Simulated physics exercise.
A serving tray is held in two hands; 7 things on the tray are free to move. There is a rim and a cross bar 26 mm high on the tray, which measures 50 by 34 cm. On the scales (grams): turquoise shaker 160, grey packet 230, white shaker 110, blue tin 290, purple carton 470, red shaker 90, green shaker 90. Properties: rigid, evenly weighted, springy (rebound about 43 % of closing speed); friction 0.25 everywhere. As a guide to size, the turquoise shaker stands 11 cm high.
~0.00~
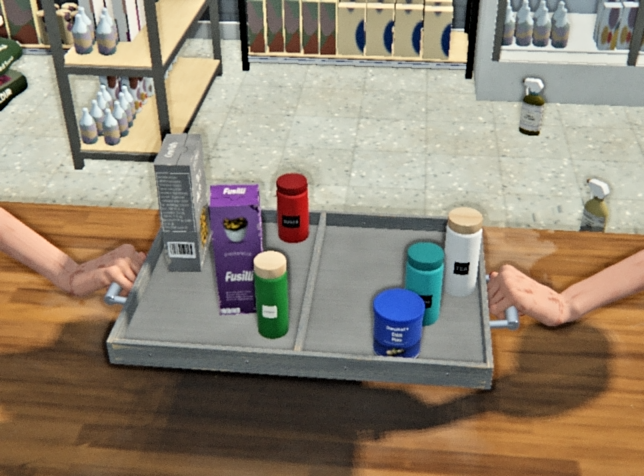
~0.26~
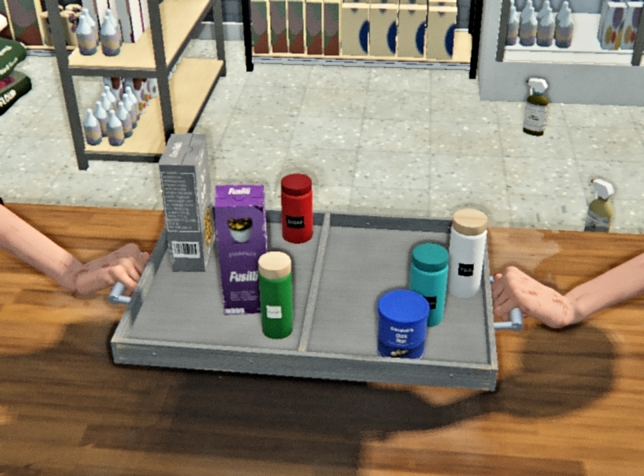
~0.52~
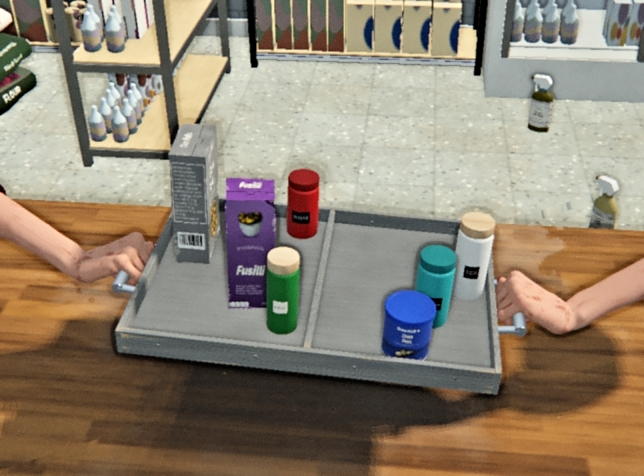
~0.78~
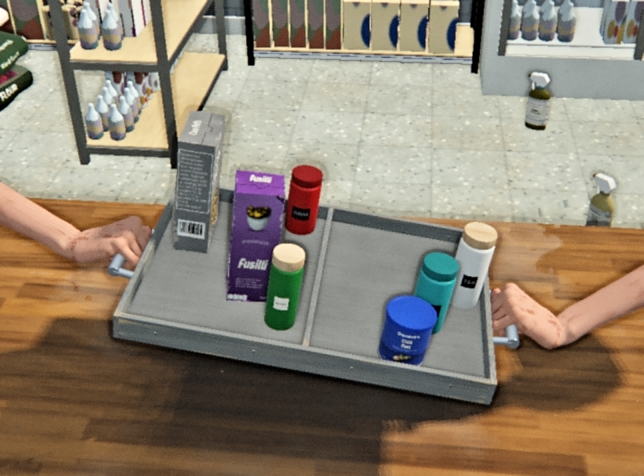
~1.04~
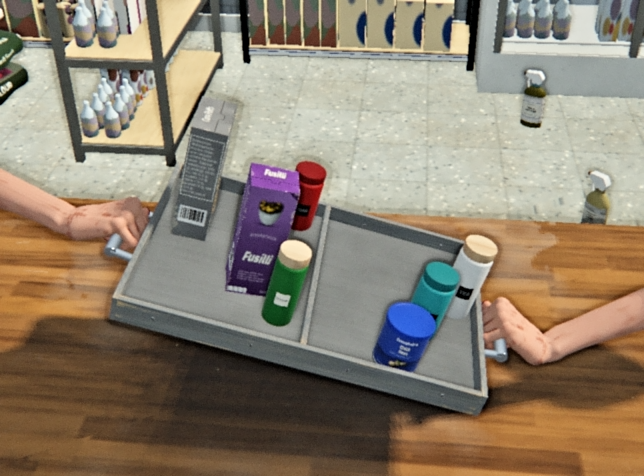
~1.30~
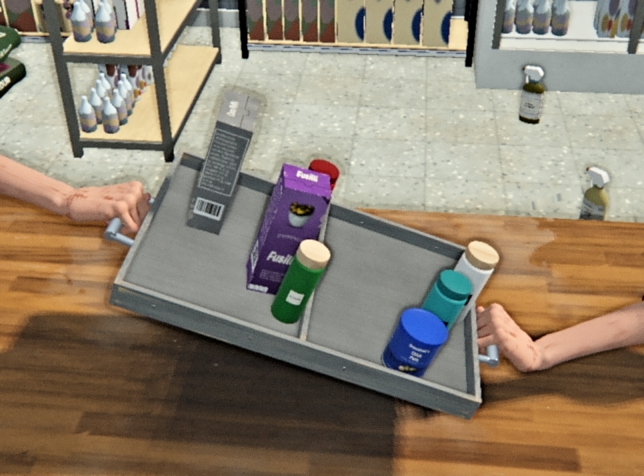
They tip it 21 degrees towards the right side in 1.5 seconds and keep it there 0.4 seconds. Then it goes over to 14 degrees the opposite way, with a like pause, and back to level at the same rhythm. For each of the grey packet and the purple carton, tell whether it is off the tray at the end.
My guess is the grey packet makes it through, my guess is the purple carton makes it through.
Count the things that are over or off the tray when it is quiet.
The count is 2.
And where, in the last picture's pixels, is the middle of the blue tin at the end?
You'll see it about at (453, 319) in the last picture.
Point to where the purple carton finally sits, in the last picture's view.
It ends near (378, 278).
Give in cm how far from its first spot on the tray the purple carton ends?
I'd put it at about 21 centimetres.
Around 1.60 s, tray tilted 21°, right edge down; purple carton tipped 36° against what carries it near (334, 246); grey packet shifted 14 cm near (297, 188); turquoise shaker tipped 6° against what carries it.
Around 1.90 s, tray tilted 21°, right edge down; grey packet on its side near (381, 252); purple carton on its side near (385, 298); blue tin shifted 8 cm.
Around 3.30 s, tray tilted 13°, left edge down; grey packet on its side near (399, 222); purple carton on its side near (374, 265); blue tin shifted 8 cm.
Finally (5.8 s), on their side or leaning hard on the tray, grey packet and purple carton; not toppled but over 5 cm from the start, turquoise shaker and blue tin; the other 3 still in place (within 5 cm). Final places as that camera would see them, grey packet near (395, 238), purple carton near (377, 278).
